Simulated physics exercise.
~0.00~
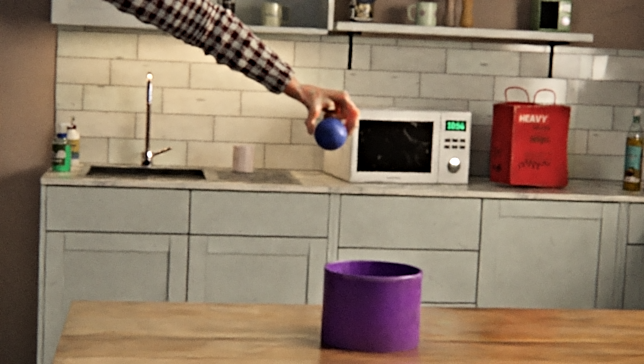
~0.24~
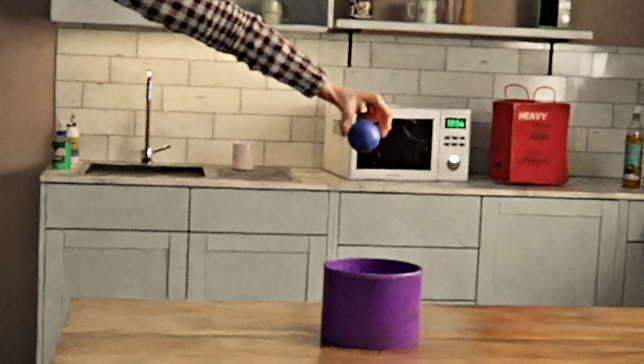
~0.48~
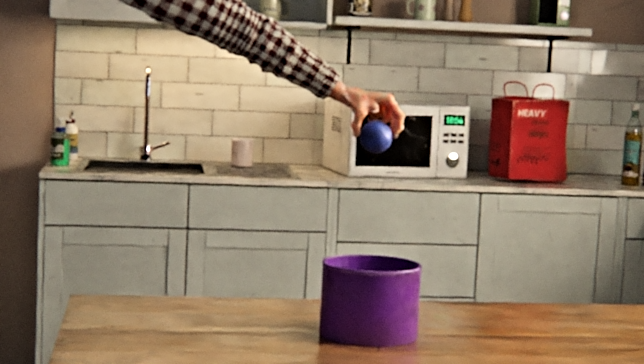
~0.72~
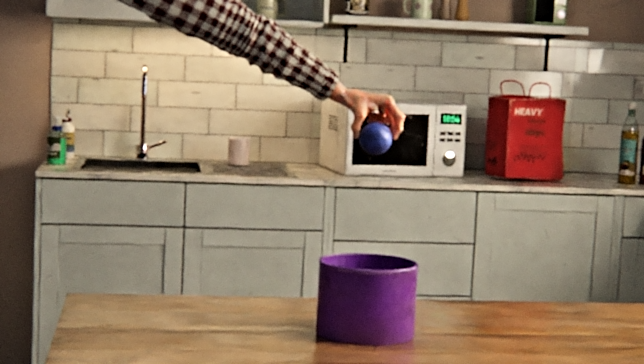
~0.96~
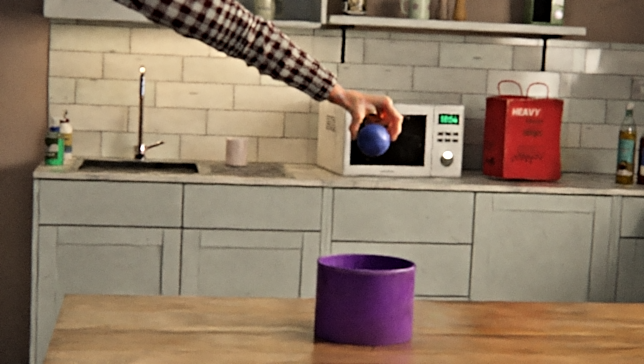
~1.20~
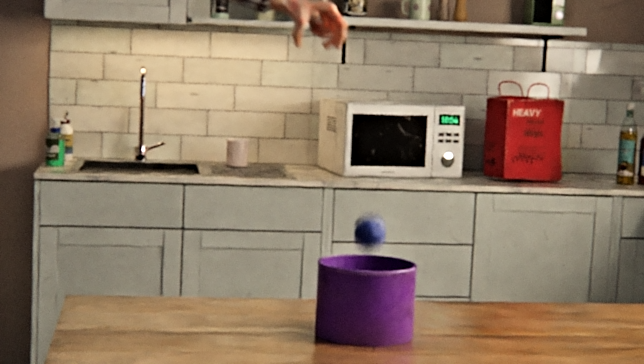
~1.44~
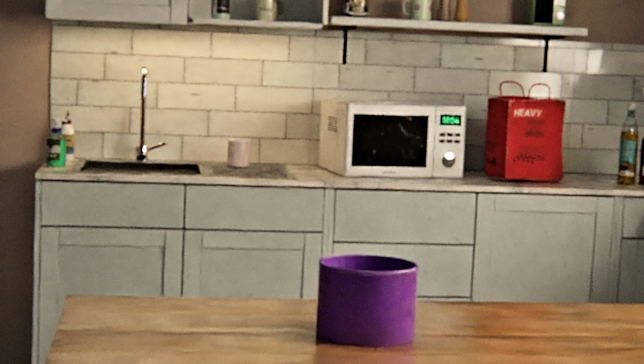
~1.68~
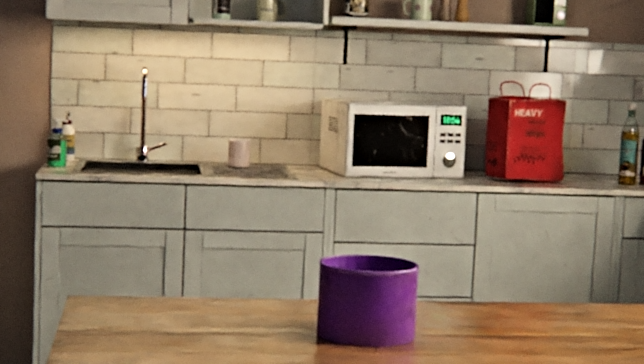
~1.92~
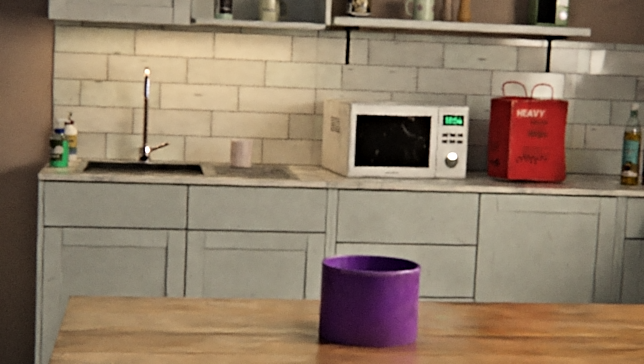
An arm in a black and white checked sleeve reaches in from the upper left of a kitchen, holding a blue ball above a wooden table, seen from the front by a slightly swaying camera. An open purple container stands on the table, while grey cabinets, a sink, a white microwave and a red bag line the tiled wall behind. The hand moves the ball a little to the right and holds it still over the container. Then it lets go and draws back upward as the ball falls. The ball drops into the container and stays out of sight, leaving the purple container standing in place.
